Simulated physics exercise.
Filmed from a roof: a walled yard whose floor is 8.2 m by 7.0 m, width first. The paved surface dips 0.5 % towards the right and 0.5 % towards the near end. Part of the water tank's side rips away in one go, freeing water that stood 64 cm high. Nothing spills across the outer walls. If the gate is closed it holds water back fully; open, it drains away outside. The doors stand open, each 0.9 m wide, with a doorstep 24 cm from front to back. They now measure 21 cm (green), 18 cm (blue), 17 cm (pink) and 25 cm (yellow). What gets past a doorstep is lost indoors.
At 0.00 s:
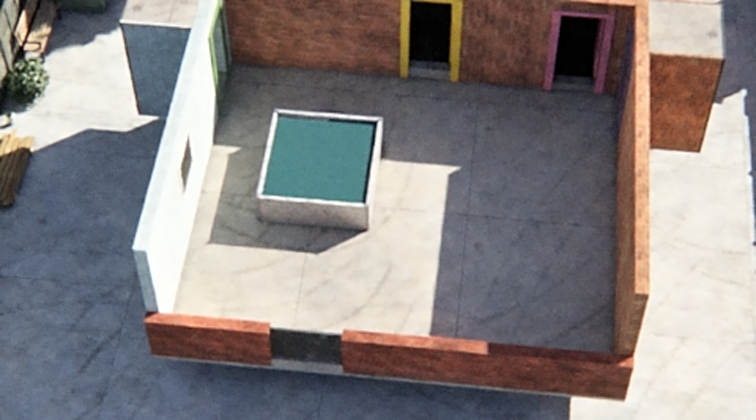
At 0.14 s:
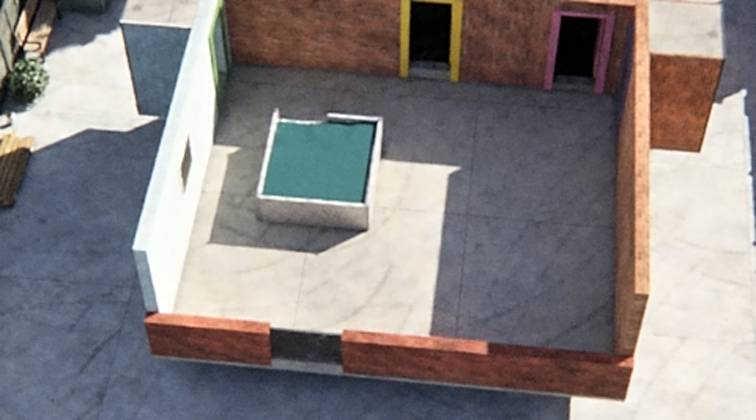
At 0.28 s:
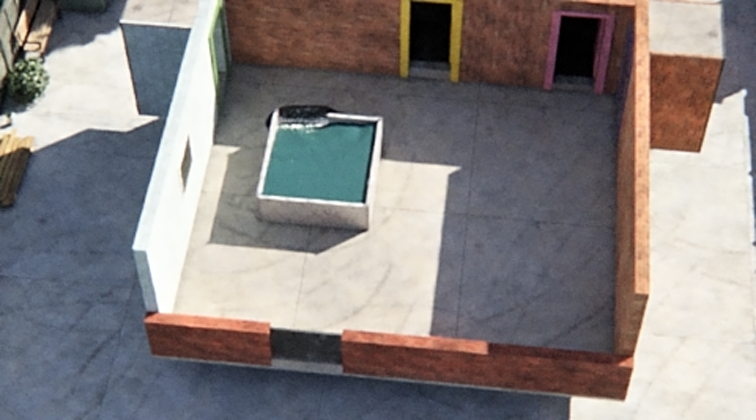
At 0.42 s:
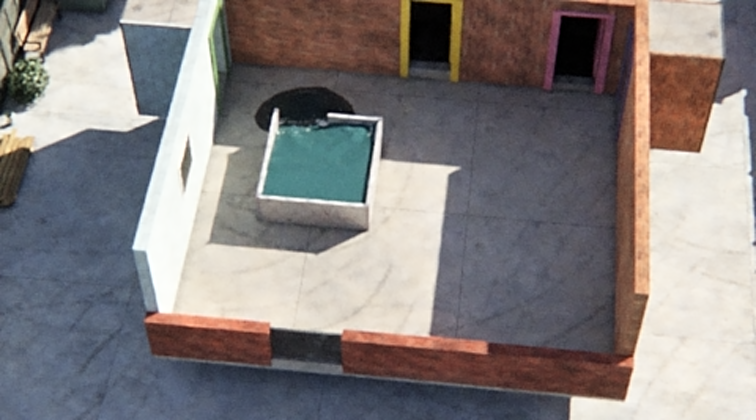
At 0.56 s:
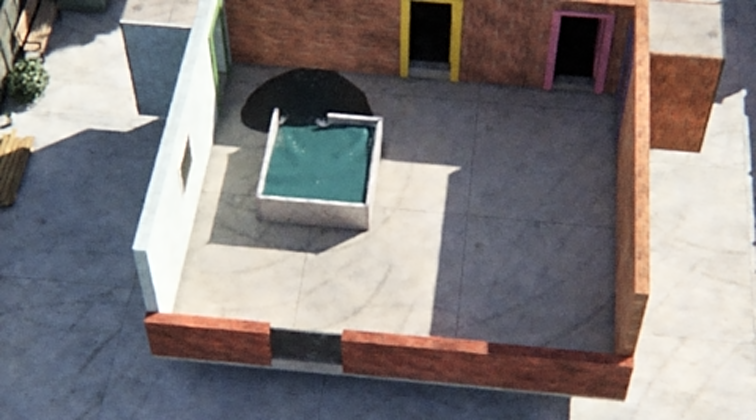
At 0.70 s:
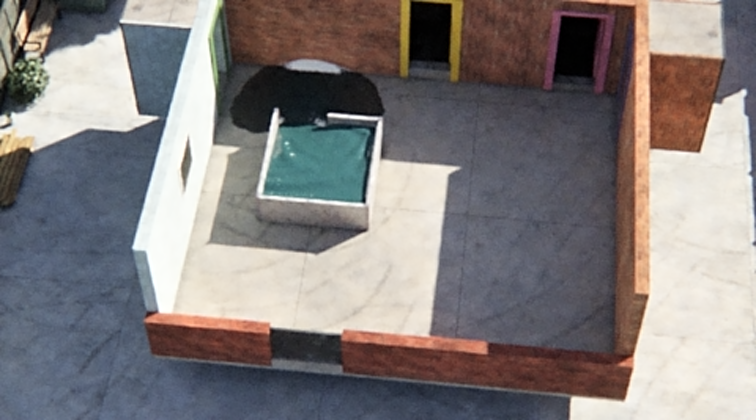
A walled yard with a pale paved floor is seen from high above, the camera staying still. A whitish tank of green water stands left of centre, with yellow and pink doorways in the brick far wall and a green one on the left. Part of the tank's far side breaks away, and water pours out through the gap, spreading in a dark, widening patch across the paving behind it.
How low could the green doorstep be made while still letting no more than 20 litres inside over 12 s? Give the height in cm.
About 23 cm.
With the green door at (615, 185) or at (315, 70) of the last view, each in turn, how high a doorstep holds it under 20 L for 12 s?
About 6.0 and 31 cm.
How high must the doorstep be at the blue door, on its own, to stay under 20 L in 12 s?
About 9.0 cm at blue.
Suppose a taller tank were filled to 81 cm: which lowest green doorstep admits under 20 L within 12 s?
Then roughly 31 cm.
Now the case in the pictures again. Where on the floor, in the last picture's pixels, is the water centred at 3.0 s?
At about (321, 141).
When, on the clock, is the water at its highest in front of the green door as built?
At about 3.0 s.
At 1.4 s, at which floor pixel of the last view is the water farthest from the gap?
Around (425, 83).
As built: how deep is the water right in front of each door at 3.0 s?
Depths in cm: Green 27, blue 0, pink 2, yellow 8.
After 1.4 s water covers 10 % of the floor, deepest (46 cm) near (231, 67); 10 cm at the green door, 0 litres in over its 21 cm doorstep.
After 3.0 s water covers 30 % of the floor, deepest (30 cm) near (239, 67); 27 cm at the green door, 19 litres in over its 21 cm doorstep.
After 12.0 s water covers 90 % of the floor, deepest (14 cm) near (611, 321); 7 cm at the green door, 30 litres in over its 21 cm doorstep.
At the green door as built, the water arrived by 1.0 s and peaked near 27 cm at 3.0 s.
Run again over the same 12 s with other heights there, 46 litres in over 19 cm, 11 litres over 25.5 cm. The limit of 20 litres is kept from about 23 cm up.
